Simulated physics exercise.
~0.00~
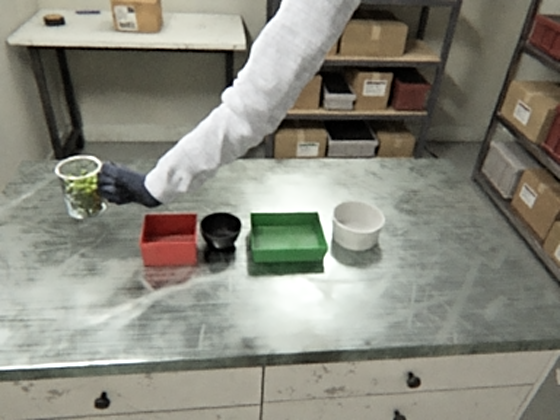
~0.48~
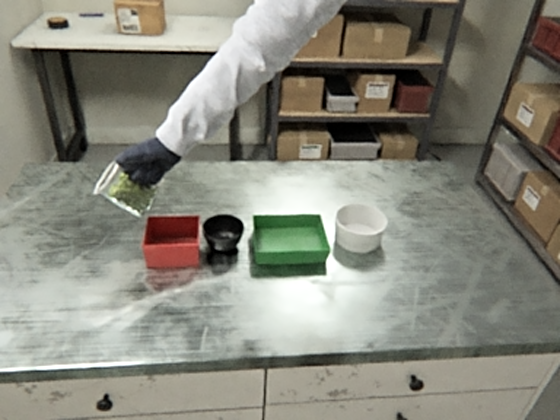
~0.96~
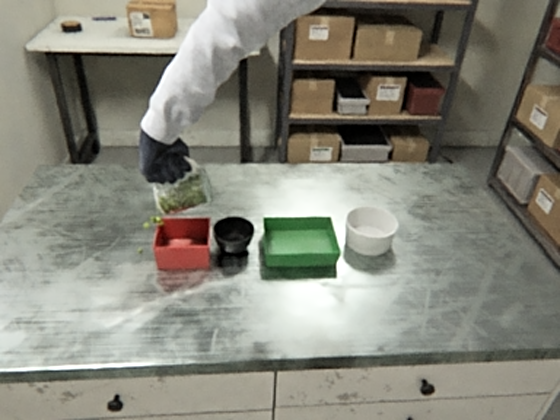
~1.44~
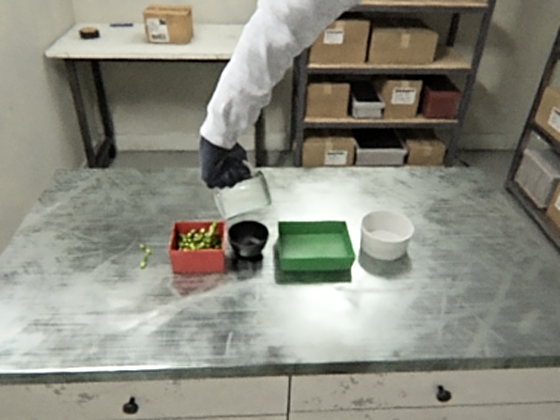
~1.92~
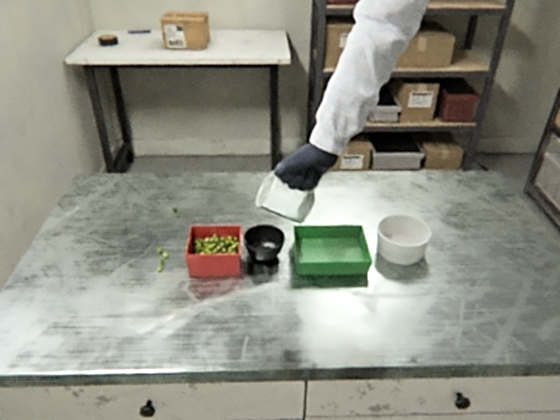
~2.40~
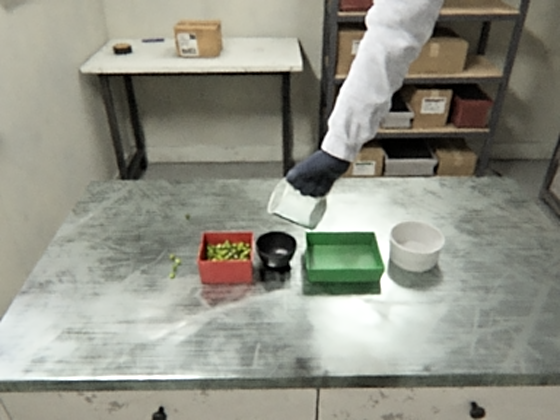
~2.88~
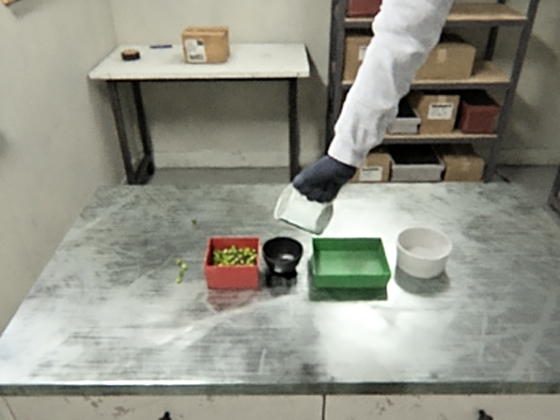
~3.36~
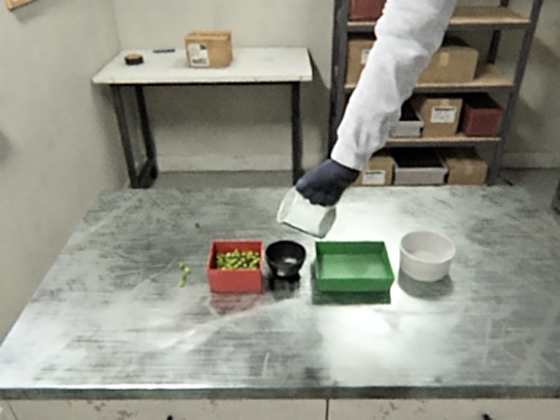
The video shows a gloved hand tipping a clear cup of small green olives over a red tin as it moves right across a table. Most land in the tin, a few scatter to its left, and the emptied cup stays tilted above the other containers.
